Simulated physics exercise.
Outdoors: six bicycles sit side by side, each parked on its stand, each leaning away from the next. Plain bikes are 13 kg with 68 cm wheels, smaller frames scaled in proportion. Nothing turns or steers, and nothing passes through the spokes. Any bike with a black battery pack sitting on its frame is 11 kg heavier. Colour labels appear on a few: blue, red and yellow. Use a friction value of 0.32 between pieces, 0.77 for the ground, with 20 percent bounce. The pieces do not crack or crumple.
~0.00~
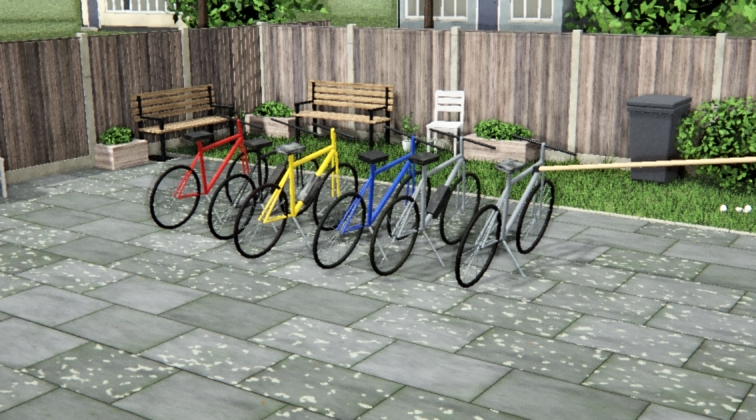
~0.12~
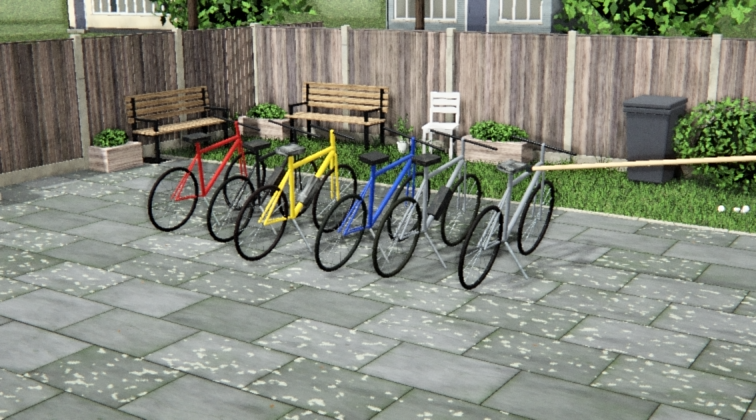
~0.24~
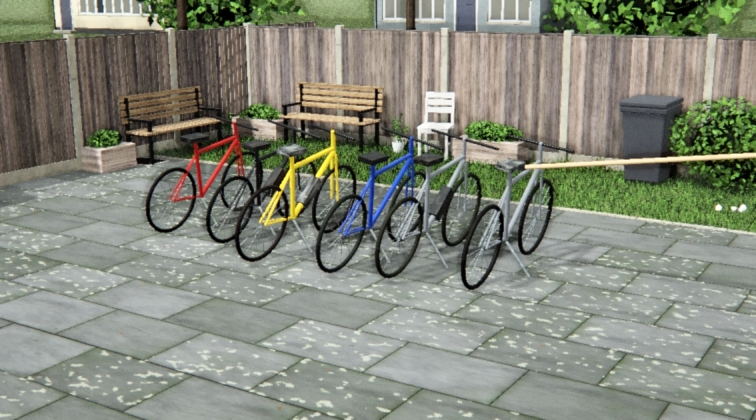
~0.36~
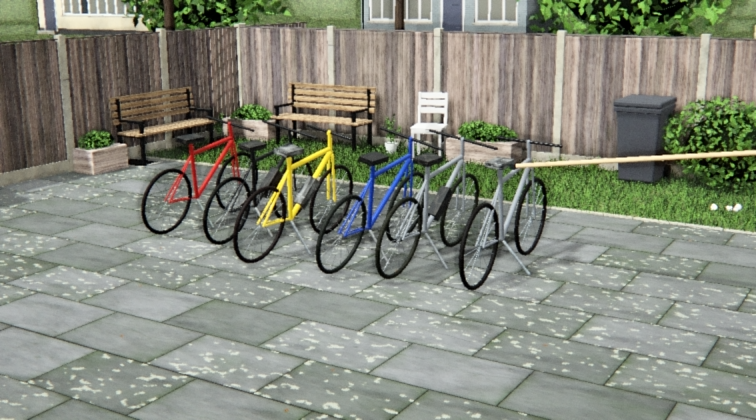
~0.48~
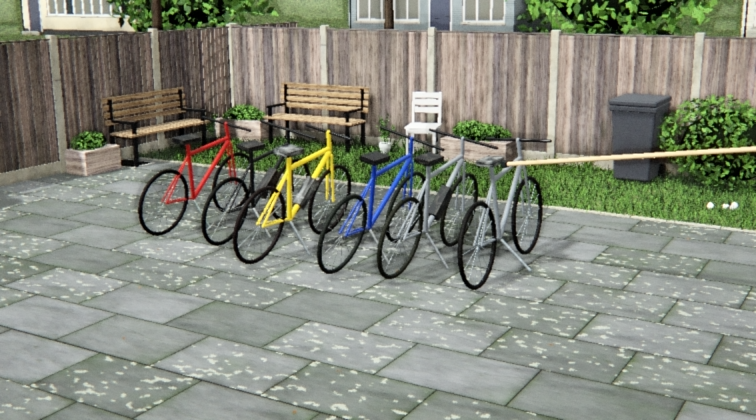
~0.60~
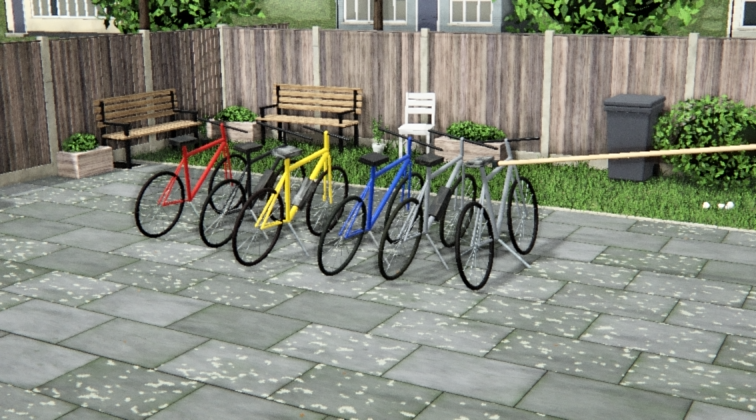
Row of parked bicycles standing upright on a paved yard as a pale pole edges leftward from the right against the end grey one.
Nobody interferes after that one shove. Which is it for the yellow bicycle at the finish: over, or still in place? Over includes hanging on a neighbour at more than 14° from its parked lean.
Over.
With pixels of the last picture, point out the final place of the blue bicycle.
At about (305, 221).
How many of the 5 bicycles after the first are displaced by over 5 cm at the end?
By my tally, the number that shifted is 4.
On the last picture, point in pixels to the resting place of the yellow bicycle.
I'd put it somewhere near (261, 196).
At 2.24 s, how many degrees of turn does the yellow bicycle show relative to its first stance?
About 30°.
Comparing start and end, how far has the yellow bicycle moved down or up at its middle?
Lower by close to 10 cm.
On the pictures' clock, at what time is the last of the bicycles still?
It all settles by about 3.0 s.
By 1.82 s, 2 of the 5 other bicycles over; yellow bicycle unmoved; blue bicycle tilted 34°.
By 2.24 s, 3 of the 5 other bicycles over; yellow bicycle tilted 29°; blue bicycle tilted 65°.
When it is over (3.1 s), 3 of the 5 other bicycles over; yellow bicycle tilted 48°; blue bicycle lying flat; red bicycle unmoved. Two left standing. In pixels of the last frame, middles, yellow bicycle near (261, 196), blue bicycle near (305, 221).
